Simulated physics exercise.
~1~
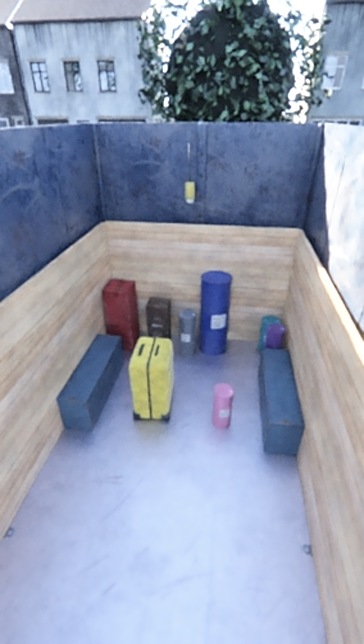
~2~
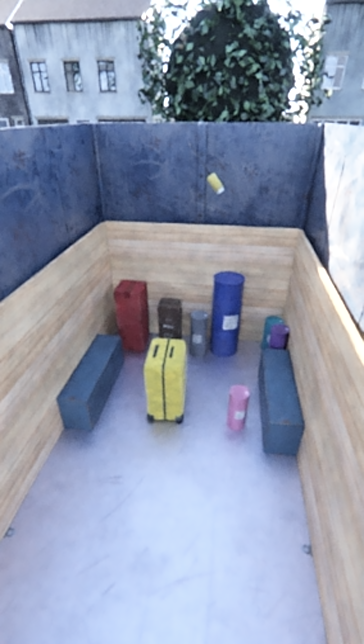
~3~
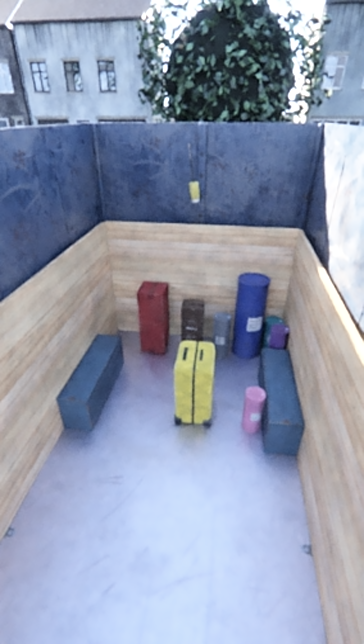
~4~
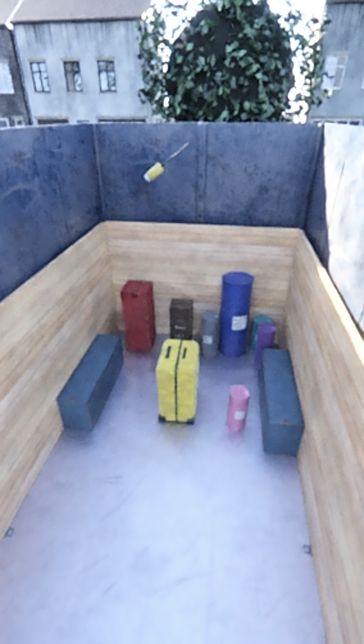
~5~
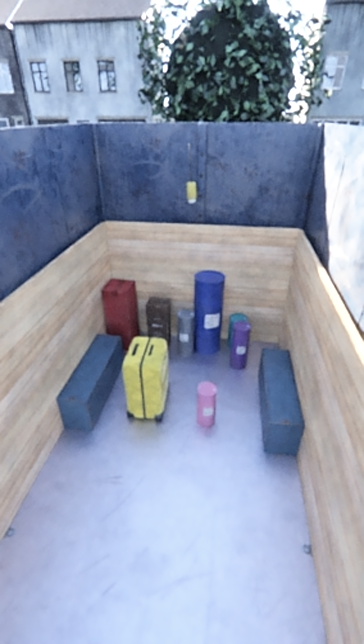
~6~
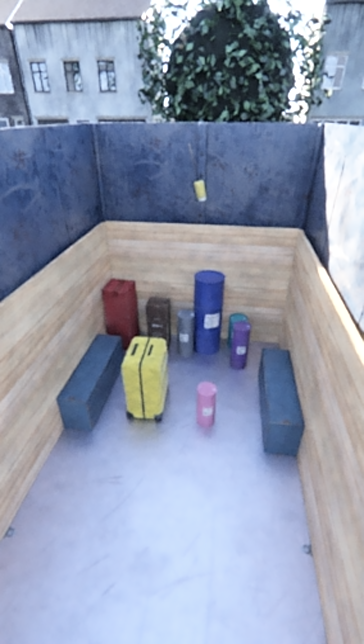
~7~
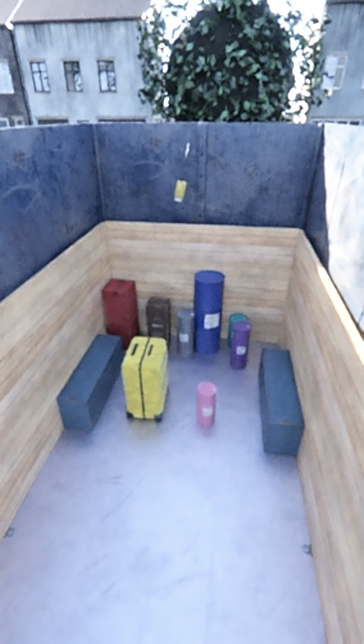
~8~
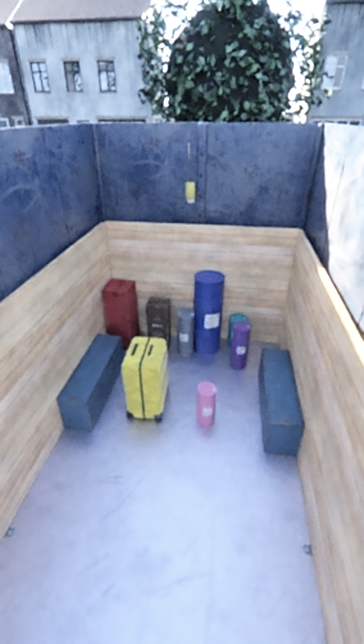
A tall blue drum stands near the back of a wood-lined load bay, seen from the rear and above, with a dark blue bulkhead behind. A red box, a brown box and a grey canister stand to its left, purple and turquoise canisters to its right, and a yellow case and pink canister nearer. As a small yellow lamp swings, most of the load slides right, then back left. The purple and turquoise canisters also shift left, away from the right wheel box. Everything settles upright, the lamp still swaying slightly.
